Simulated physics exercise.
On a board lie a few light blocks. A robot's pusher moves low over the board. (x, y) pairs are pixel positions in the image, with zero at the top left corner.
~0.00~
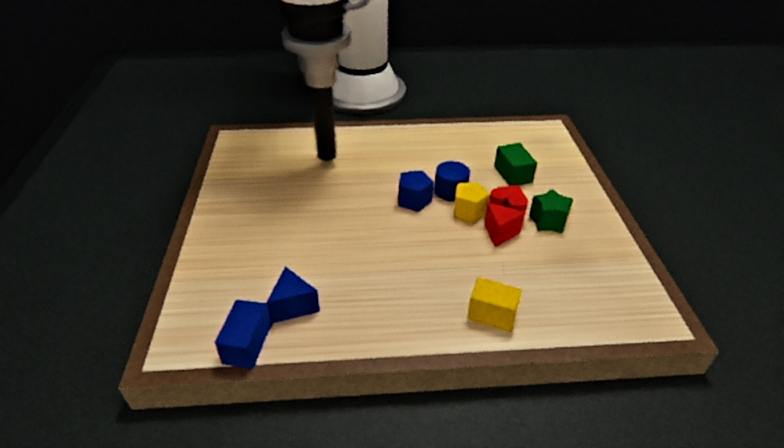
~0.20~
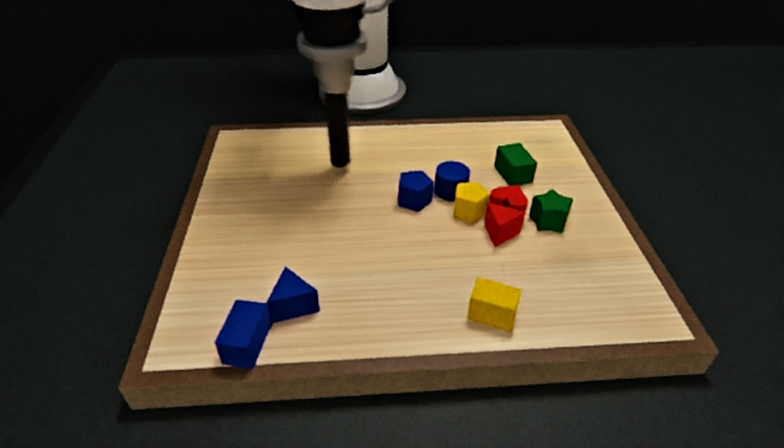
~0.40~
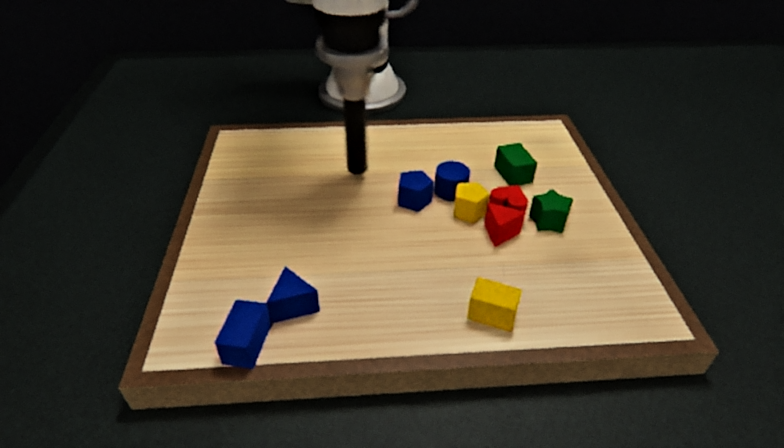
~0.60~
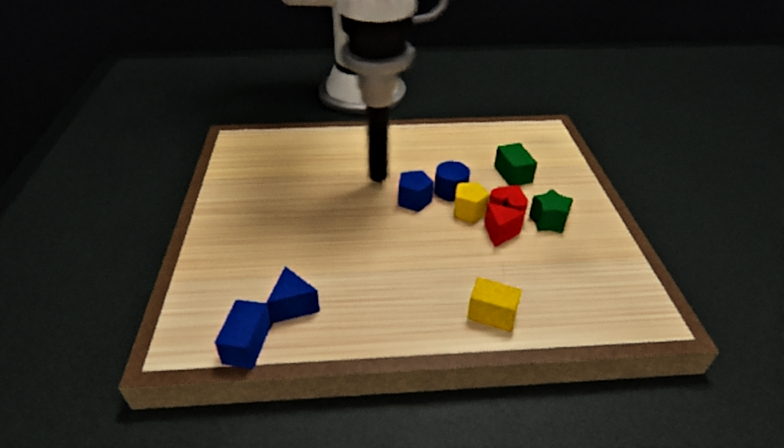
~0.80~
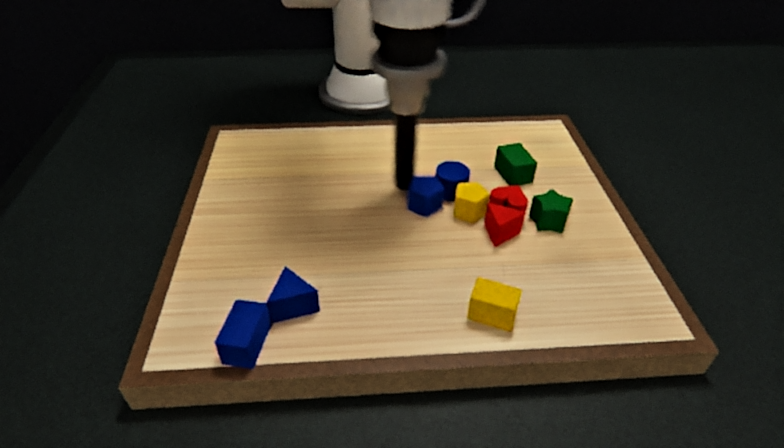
In the video, a robot's dark pusher moves rightward and slightly nearer over a wooden board scattered with coloured blocks, then meets a blue pentagonal block and nudges it a little to the right, beside a blue cylinder.
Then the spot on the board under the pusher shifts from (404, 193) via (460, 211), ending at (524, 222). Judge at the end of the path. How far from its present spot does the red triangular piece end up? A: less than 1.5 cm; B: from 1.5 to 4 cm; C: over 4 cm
Choice B: From 1.5 to 4 cm.
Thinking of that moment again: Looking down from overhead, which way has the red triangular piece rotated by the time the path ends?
It ends up turned clockwise.
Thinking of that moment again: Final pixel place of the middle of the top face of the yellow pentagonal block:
Its top middle is near (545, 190).
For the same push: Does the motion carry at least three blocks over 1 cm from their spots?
Short answer: Yes.
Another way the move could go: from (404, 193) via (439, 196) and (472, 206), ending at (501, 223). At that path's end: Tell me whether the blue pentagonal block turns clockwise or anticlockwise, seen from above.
Spin direction: Clockwise.
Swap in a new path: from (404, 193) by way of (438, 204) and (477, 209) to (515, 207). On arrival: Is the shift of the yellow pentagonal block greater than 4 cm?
I expect so.
The first path, step by step. One third of the way, pusher at (443, 196); blue pentagonal block at (448, 201), turned 65° clockwise; yellow pentagonal block at (478, 193), turned 25° anticlockwise; red heart at (516, 194).
Two thirds of the way, pusher at (484, 208); blue pentagonal block at (455, 206), turned 100° clockwise; yellow pentagonal block at (512, 194), turned 75° anticlockwise; red triangular piece at (518, 217), turned 65° clockwise; red heart at (540, 191), turned 35° clockwise.
At the end, pusher at (526, 213); blue pentagonal block at (455, 206), turned 100° clockwise; yellow pentagonal block at (545, 190), turned 140° anticlockwise; red triangular piece at (522, 217), turned 90° clockwise; red heart at (563, 179), turned 30° clockwise.
